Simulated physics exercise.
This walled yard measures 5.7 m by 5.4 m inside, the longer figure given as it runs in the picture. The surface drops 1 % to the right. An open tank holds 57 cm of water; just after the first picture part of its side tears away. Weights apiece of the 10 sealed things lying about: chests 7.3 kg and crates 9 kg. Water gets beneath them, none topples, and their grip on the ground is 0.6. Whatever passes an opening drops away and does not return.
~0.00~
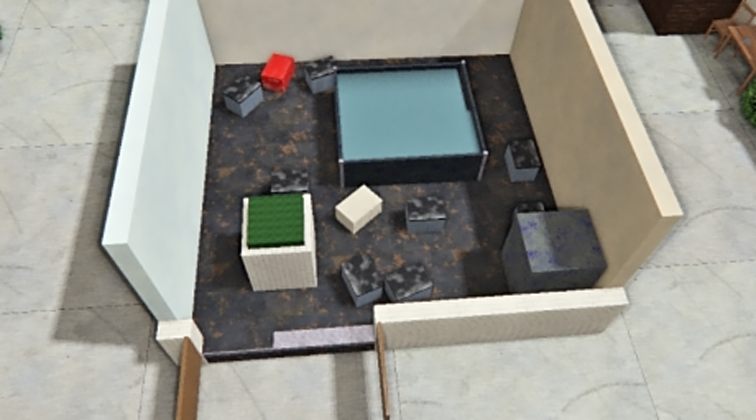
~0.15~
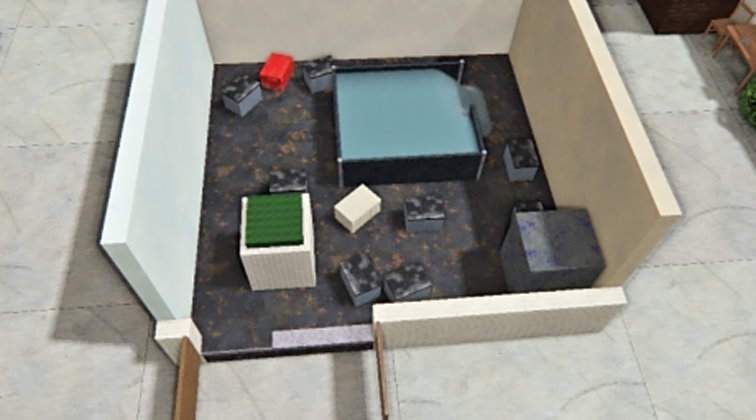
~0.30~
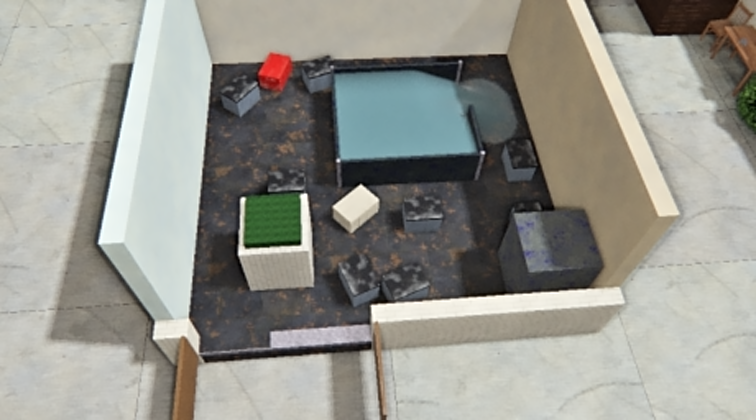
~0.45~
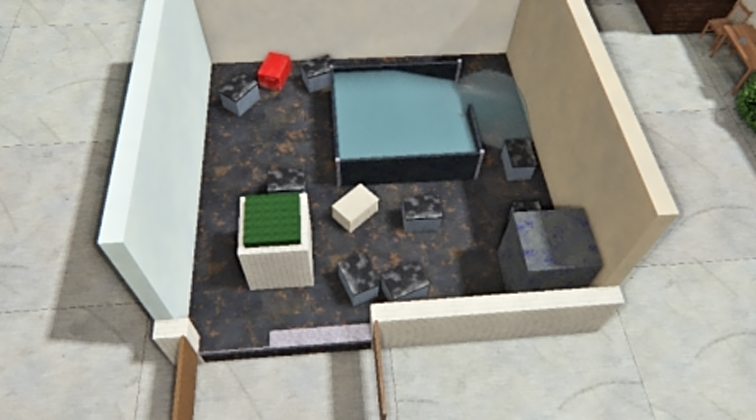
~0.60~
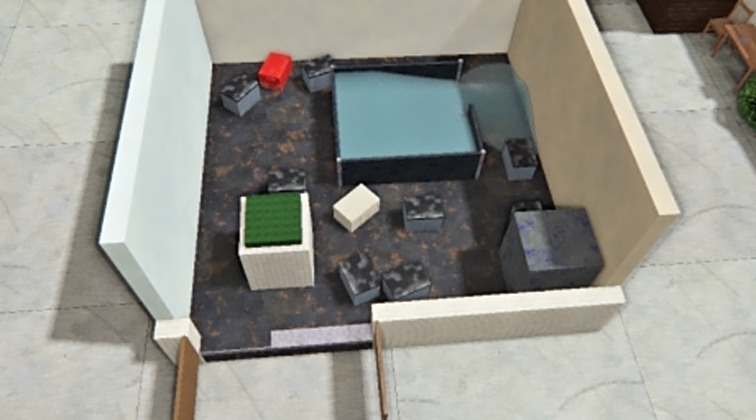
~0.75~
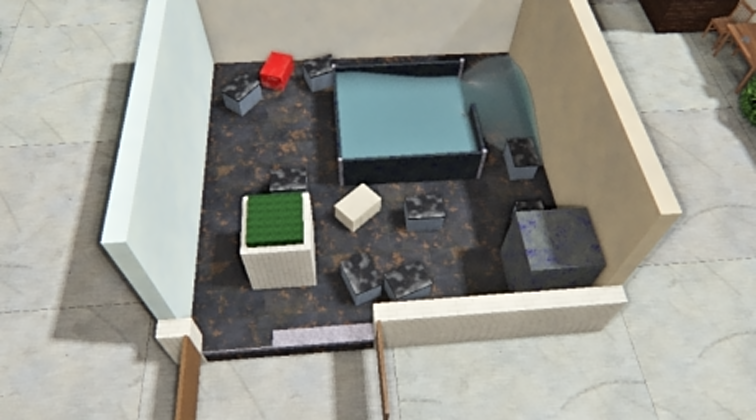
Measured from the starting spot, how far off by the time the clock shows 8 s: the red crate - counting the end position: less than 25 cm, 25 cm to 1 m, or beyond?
The red crate gets carried off.
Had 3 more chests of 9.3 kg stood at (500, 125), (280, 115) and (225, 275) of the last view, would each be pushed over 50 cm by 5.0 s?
In that order: More, less, short of it.
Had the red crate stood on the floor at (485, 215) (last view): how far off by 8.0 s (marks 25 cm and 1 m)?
It gets carried off.
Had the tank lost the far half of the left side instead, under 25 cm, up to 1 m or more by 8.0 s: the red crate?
In that case the red crate gets carried off.
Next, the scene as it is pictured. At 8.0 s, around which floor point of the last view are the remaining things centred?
Around (341, 219).
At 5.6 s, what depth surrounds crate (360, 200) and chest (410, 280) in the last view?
Roughly 4 and 3 cm.
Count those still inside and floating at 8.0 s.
At that moment 8.
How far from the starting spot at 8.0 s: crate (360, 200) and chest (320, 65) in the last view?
In that order: 40 cm, 250 cm.
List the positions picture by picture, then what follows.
In the first picture, the red crate at (277, 66), on the bottom; 4.5 m2 under water; 0 of 10 have shifted.
In the second picture, the red crate at (276, 65), on the bottom; 5.0 m2 under water; 0 of 10 have shifted.
In the third picture, the red crate at (274, 65), on the bottom; water covers 5.7 m2; 0 of 10 have shifted.
In the fourth picture, the red crate at (274, 65), on the bottom; water covers 6.4 m2; 0 of 10 have shifted.
In the fifth picture, the red crate at (275, 65), on the bottom; 6.7 m2 under water; 0 of 10 have shifted.
In the sixth picture, the red crate at (276, 64), on the bottom; water covers 6.9 m2; 0 of 10 have shifted.
After 1.6 s the red crate is near (276, 64), 0.0 m from its start, aground; 0 of 10 are out; 0 afloat.
After 3.6 s the red crate is near (227, 65), 0.9 m from its start, afloat; 0 of 10 are out; 5 afloat.
After 5.6 s the red crate is near (230, 142), 1.9 m from its start, afloat; 0 of 10 are out; 6 afloat.
After 8.0 s the red crate is near (225, 226), 3.5 m from its start, afloat; 2 of 10 are out; 8 afloat.
